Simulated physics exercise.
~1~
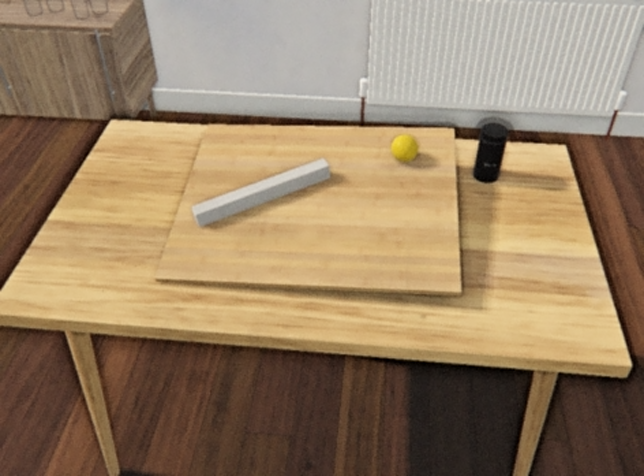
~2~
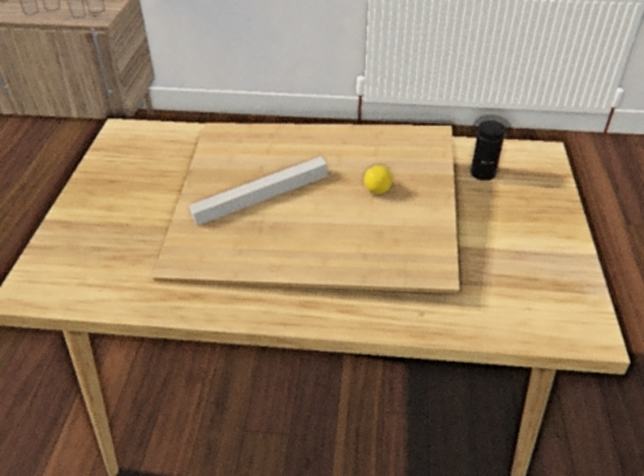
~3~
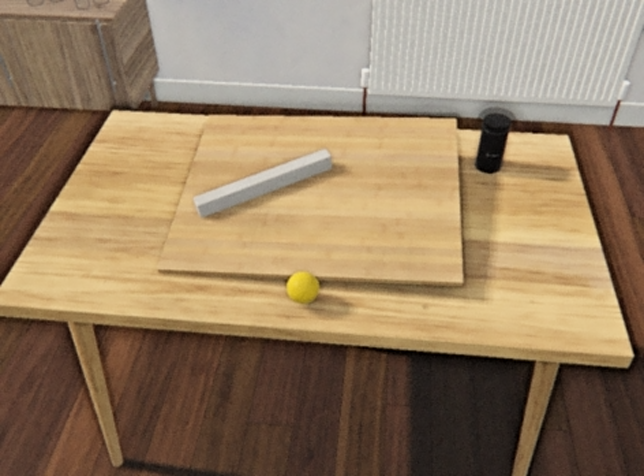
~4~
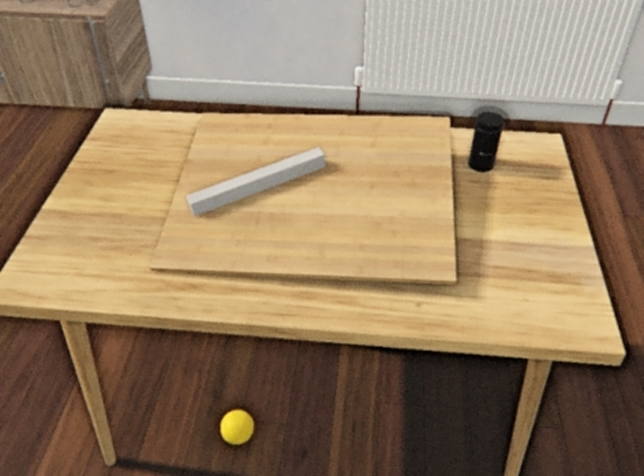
Yellow lemon rolling down a tilted board past a fixed pale block, leaving the table's near edge and ending up below it.
